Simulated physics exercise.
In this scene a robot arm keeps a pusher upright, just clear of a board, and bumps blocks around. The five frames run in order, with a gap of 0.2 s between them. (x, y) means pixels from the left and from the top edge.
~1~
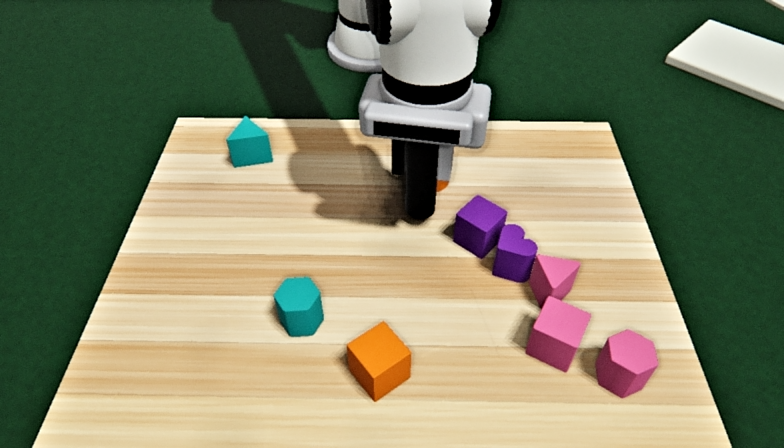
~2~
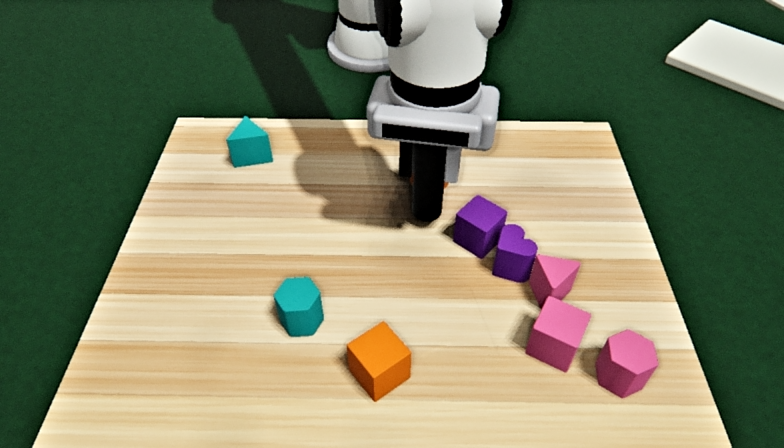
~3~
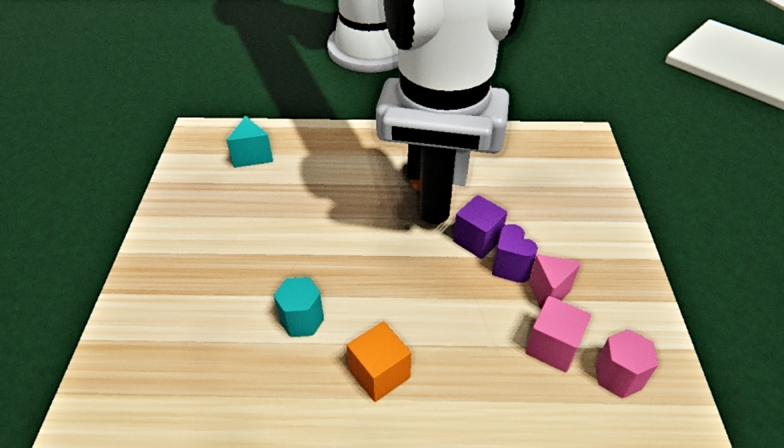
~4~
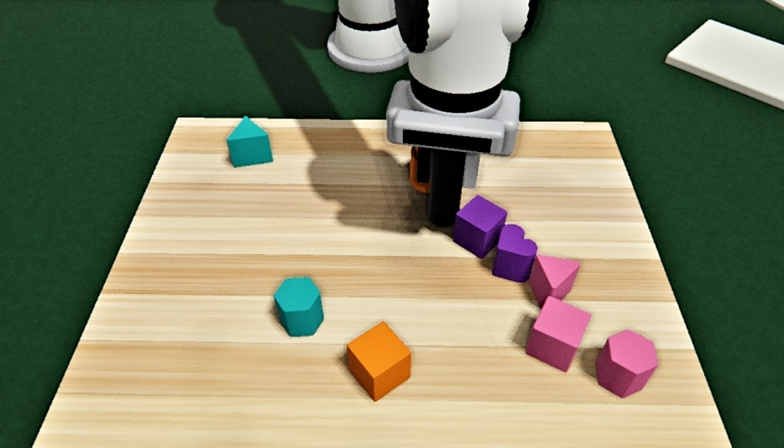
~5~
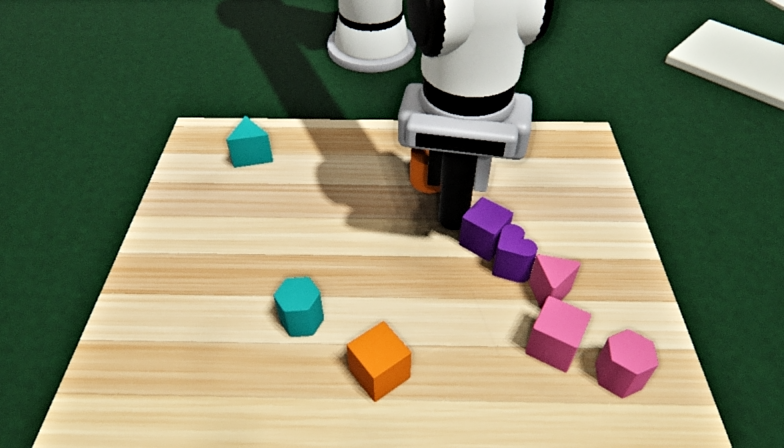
The clip shows a robot arm moving its dark pusher slowly right over a wooden board of teal, orange, purple and pink blocks, then nudging the purple cube slightly right beside a purple heart while the other blocks stay still.
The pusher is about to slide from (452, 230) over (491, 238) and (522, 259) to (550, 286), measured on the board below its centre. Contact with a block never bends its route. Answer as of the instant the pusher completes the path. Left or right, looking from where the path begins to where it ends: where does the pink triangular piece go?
To the right.
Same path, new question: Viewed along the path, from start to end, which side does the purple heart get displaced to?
Gets pushed right.
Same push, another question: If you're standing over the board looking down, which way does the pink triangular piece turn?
Looking down: Anticlockwise.
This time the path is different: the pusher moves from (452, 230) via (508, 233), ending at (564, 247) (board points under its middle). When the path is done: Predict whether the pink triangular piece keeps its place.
The block in question is displaced by the end.
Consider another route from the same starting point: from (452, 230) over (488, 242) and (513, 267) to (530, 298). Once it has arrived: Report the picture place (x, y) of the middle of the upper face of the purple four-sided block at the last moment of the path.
My best guess is (556, 230).
On the path given first. One third of the way, pusher (493, 228); purple four-sided block (530, 222); purple heart (543, 254), turned 70° clockwise; pink triangular piece (565, 278), turned 40° anticlockwise.
Two thirds of the way, pusher (525, 248); purple four-sided block (566, 231), turned 35° anticlockwise; purple heart (546, 258), turned 85° clockwise; pink triangular piece (566, 280), turned 45° anticlockwise.
At the end, pusher (553, 276); purple four-sided block (579, 235), turned 65° anticlockwise; purple heart (554, 285), turned 90° clockwise; pink triangular piece (586, 304), turned 50° anticlockwise; pink four-sided block (564, 328).
